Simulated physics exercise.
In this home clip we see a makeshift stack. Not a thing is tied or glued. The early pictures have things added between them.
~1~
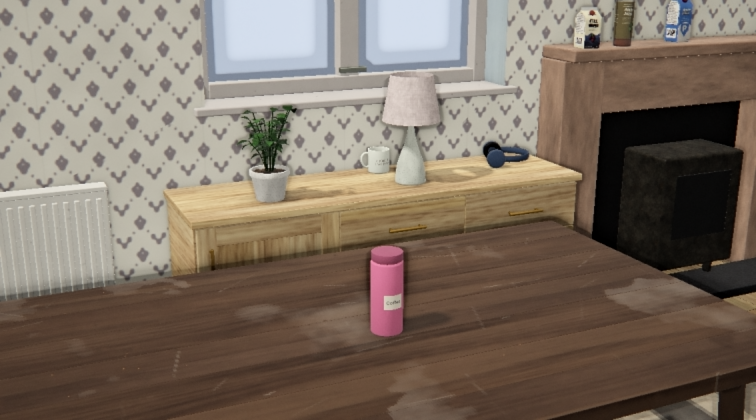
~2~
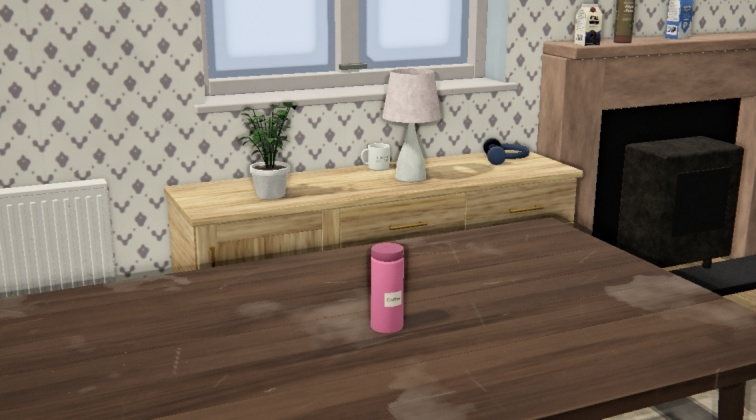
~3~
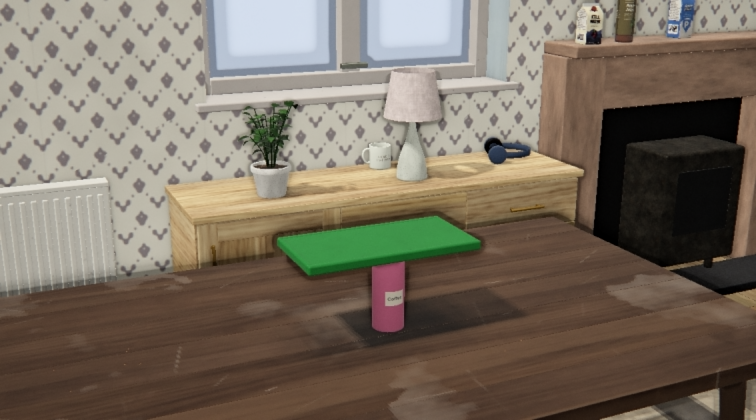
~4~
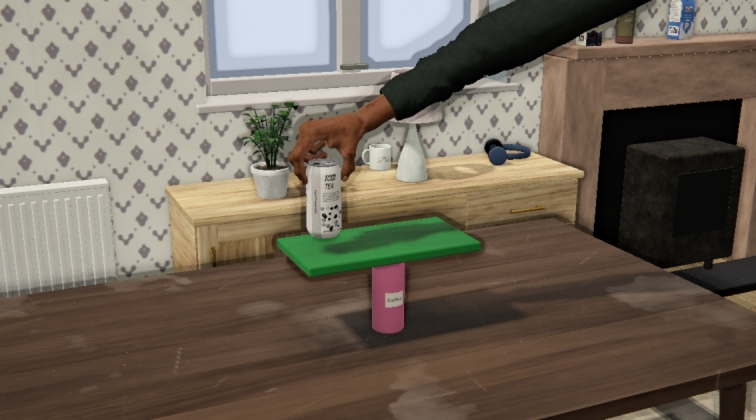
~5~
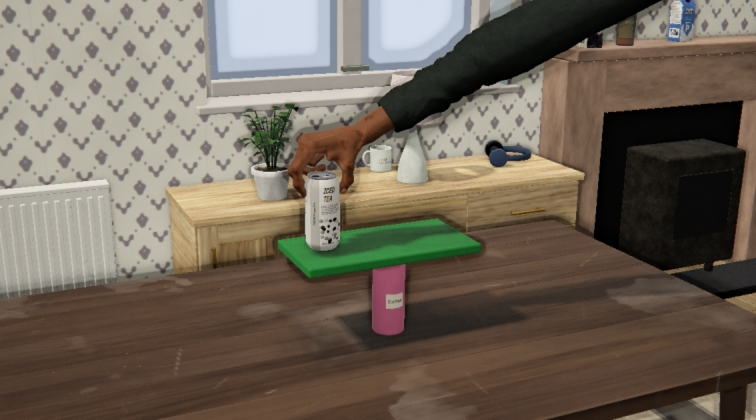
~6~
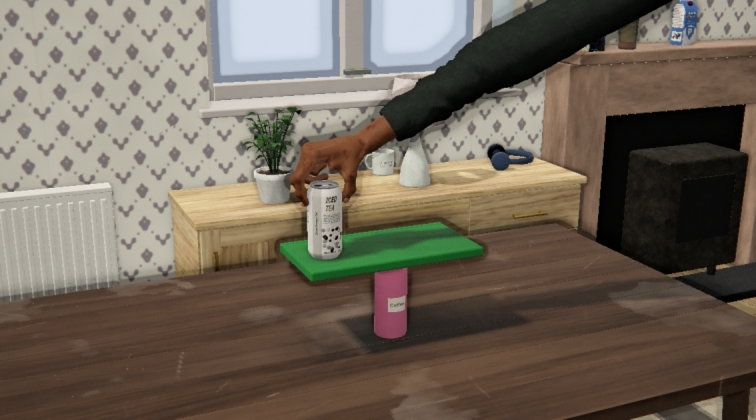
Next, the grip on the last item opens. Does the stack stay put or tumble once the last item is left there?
In the end it goes wrong, really.
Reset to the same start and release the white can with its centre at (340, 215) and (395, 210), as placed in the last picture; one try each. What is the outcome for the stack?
First release - toppled; second release - upright.
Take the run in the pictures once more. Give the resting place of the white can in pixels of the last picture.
Look around (268, 347) in the final frame.
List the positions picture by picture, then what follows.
In the first frame, the last thing is not in view yet; pink jar (387, 291).
In the second frame, the last thing is not in view yet; pink jar (387, 288).
In the third frame, the last thing is not in view yet; pink jar (388, 287).
The fourth frame shows still above its spot; white can (324, 199); pink jar (388, 288).
The fifth frame shows still above its spot; white can (322, 211); pink jar (389, 290).
The sixth frame shows in place under the hand; white can (325, 220); pink jar (391, 293).
Then, 0.40 s past the last view, white can now fallen; green lid rocked 67° from its first pose.
Then, 1.10 s past the last view, green lid now fallen; pink jar rocked 50° from its first pose.
Finally, fallen, pink jar, white can and green lid. Final places as the last picture's camera would see them, white can near (268, 347). The stack gives way.
